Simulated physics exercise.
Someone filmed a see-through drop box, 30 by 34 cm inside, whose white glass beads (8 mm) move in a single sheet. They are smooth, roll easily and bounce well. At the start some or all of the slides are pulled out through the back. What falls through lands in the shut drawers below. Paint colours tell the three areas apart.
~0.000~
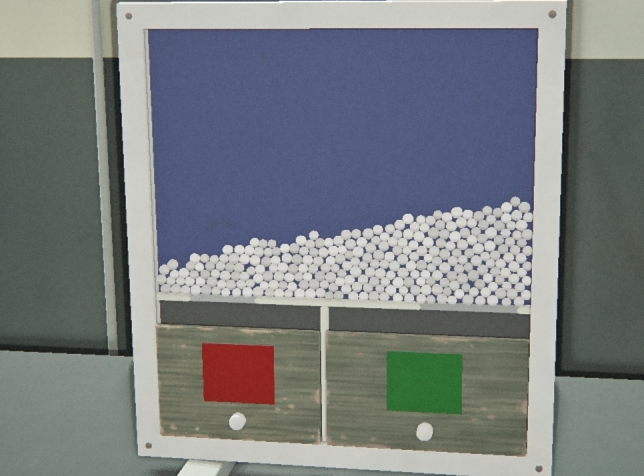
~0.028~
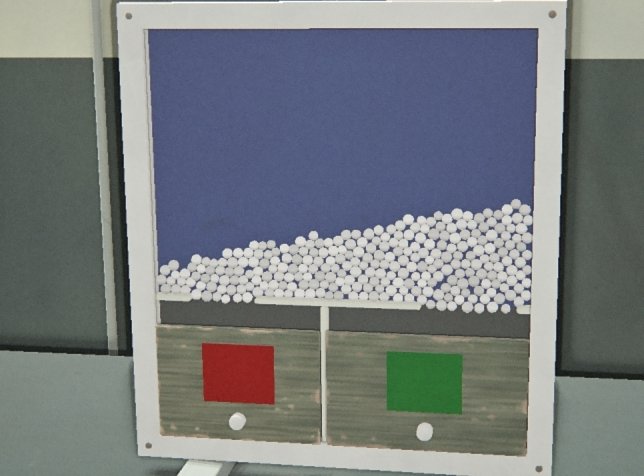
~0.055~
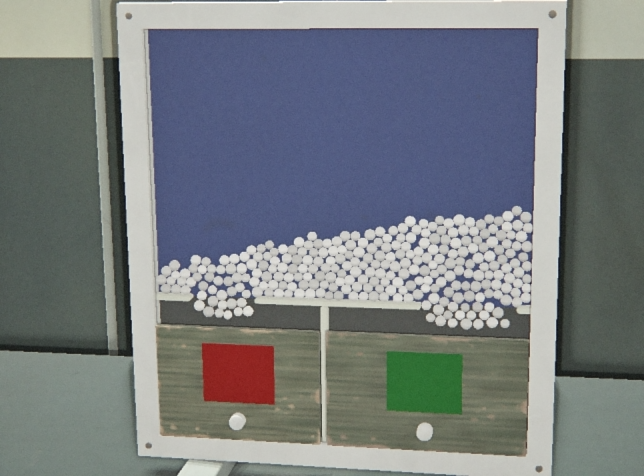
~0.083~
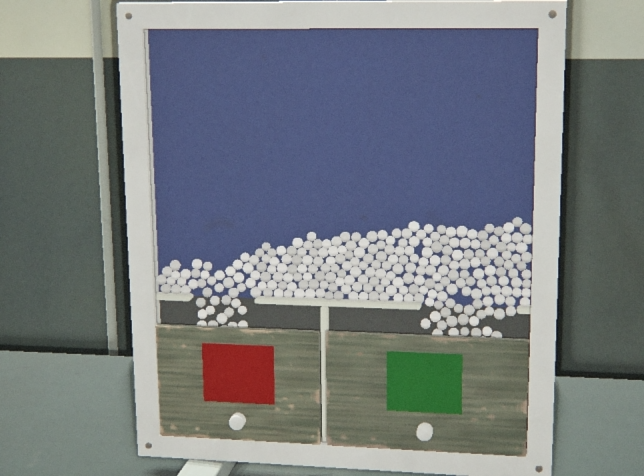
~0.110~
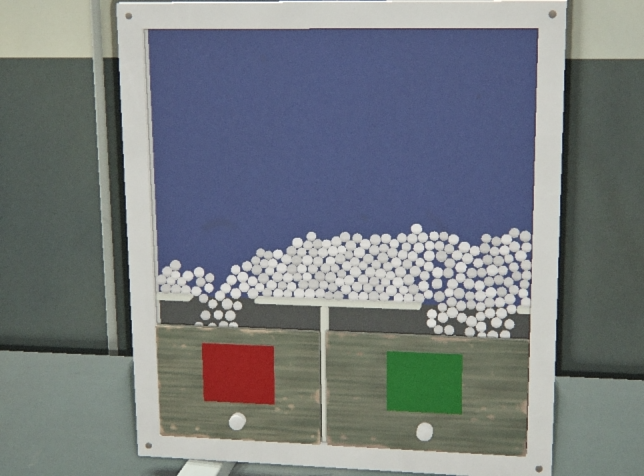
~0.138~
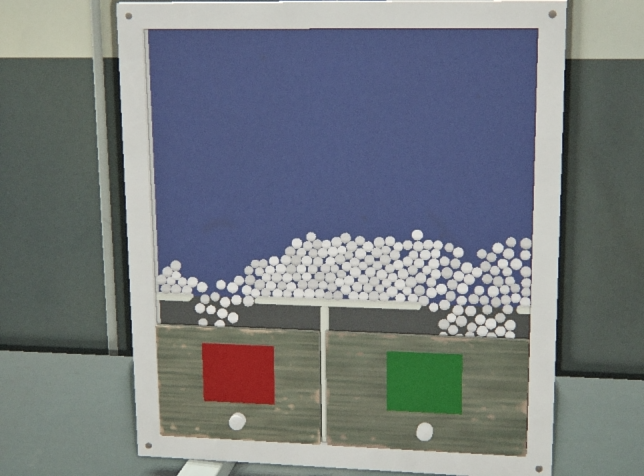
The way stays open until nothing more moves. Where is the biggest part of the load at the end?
The one marked green.
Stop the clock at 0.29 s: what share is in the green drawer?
Roughly 45 per cent.
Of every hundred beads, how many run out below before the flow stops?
About 90 per cent.
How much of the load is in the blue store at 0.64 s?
Roughly 20 per cent.
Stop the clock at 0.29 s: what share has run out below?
Some 65 per cent.
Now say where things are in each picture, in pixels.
The first frame shows about 280 beads; load centre (375, 264); red (238, 374), blue (338, 56), green (424, 383); slides (186, 297) to (262, 300), (415, 306) to (523, 310).
In the second frame, 2 of 2 slides gone; load centre (375, 264); 2 out.
The third frame shows load centre (370, 272); 24 out.
The fourth frame shows load centre (370, 272); 49 out.
The fifth frame shows load centre (370, 272); 73 out.
The sixth frame shows load centre (363, 280); 102 out.
After 0.29 s, 65 % are out; red 20 %, blue 35 %, green 45 %.
After 0.64 s, 80 % are out; red 25 %, blue 20 %, green 55 %.
After 1.34 s, 90 % are out; red 30 %, blue 10 %, green 60 %.
At rest by 1.9 s, 90 % are out; red 30 %, blue 10 %, green 60 %.
